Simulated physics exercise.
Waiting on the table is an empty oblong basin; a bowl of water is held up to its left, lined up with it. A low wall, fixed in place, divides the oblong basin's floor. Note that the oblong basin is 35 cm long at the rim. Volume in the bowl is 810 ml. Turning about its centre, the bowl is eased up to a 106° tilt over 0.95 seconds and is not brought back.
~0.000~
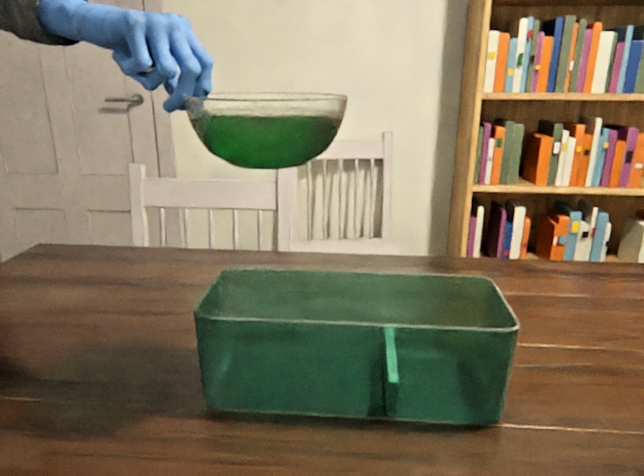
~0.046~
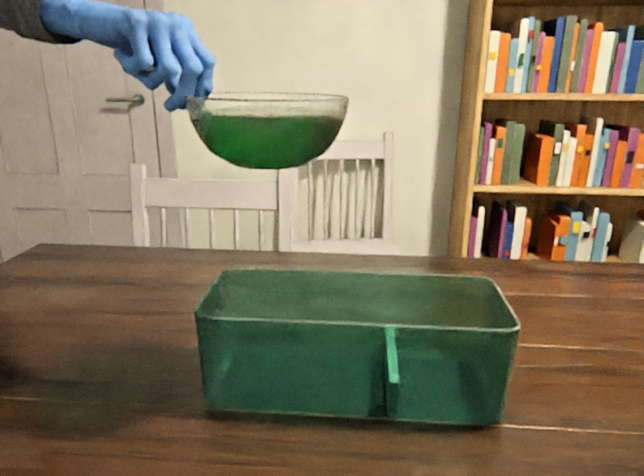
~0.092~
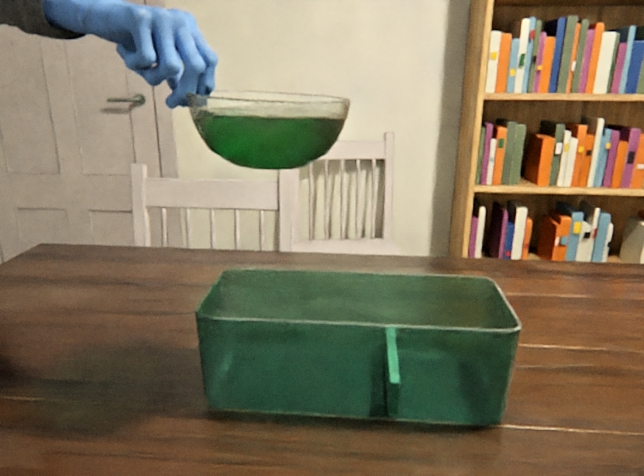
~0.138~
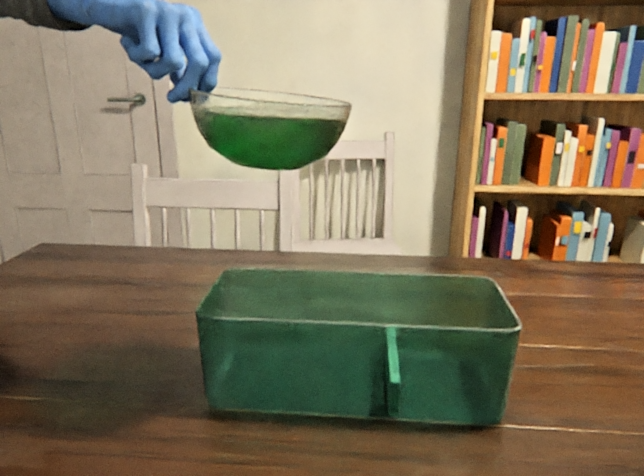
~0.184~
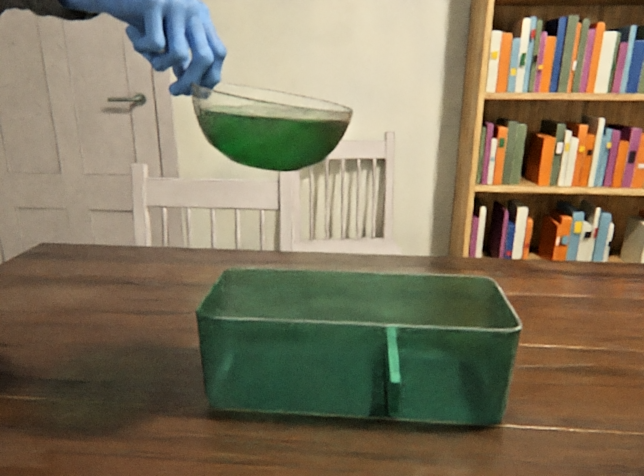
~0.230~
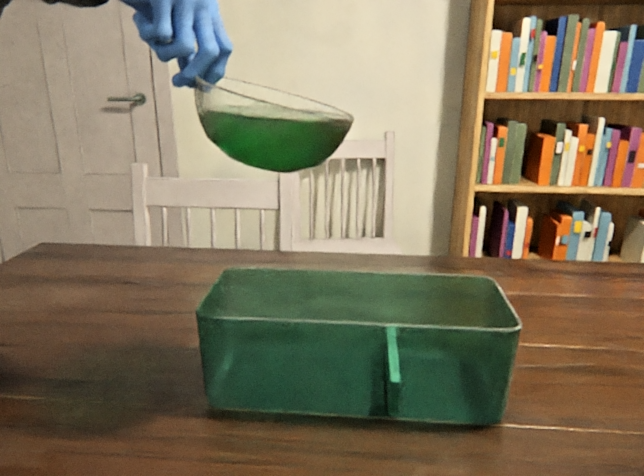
A blue-gloved hand slowly tilts a clear bowl of green liquid rightward above a green basin.
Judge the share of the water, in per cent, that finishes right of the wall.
56 percent, roughly.
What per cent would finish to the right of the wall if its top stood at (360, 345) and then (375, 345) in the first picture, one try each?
I'd put it at about 80 per cent for the first and about 70 per cent for the second.
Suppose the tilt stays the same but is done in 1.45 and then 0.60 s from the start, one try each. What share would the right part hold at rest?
In turn about 65 and 40 per cent.
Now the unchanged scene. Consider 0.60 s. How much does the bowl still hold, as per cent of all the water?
About 32 per cent.
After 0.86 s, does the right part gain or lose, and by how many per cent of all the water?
Change in share is negative, near 1 percent.
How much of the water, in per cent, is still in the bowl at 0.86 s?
I reckon near 1 per cent still sits there.
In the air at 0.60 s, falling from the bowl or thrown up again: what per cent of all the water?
At that moment, about 52 percent.
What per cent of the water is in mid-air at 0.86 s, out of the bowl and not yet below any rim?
Some 9 per cent.
Then, 0.60 s in, the tilt is 74° and 32 per cent is still to pour, 3 is left of the wall and 13 right of it.
Then, 0.86 s in, the tilt is 104° and 1 per cent is still to pour, 34 is left of the wall and 57 right of it.
Then, 1.14 s in, the tilt is 106° and 0 per cent is still to pour, 43 is left of the wall and 56 right of it.
Then, 1.45 s in, the tilt is 106° and 0 per cent is still to pour, 43 is left of the wall and 56 right of it.
Finally, 43 per cent lies left of the wall, 56 right of it and 1 outside.
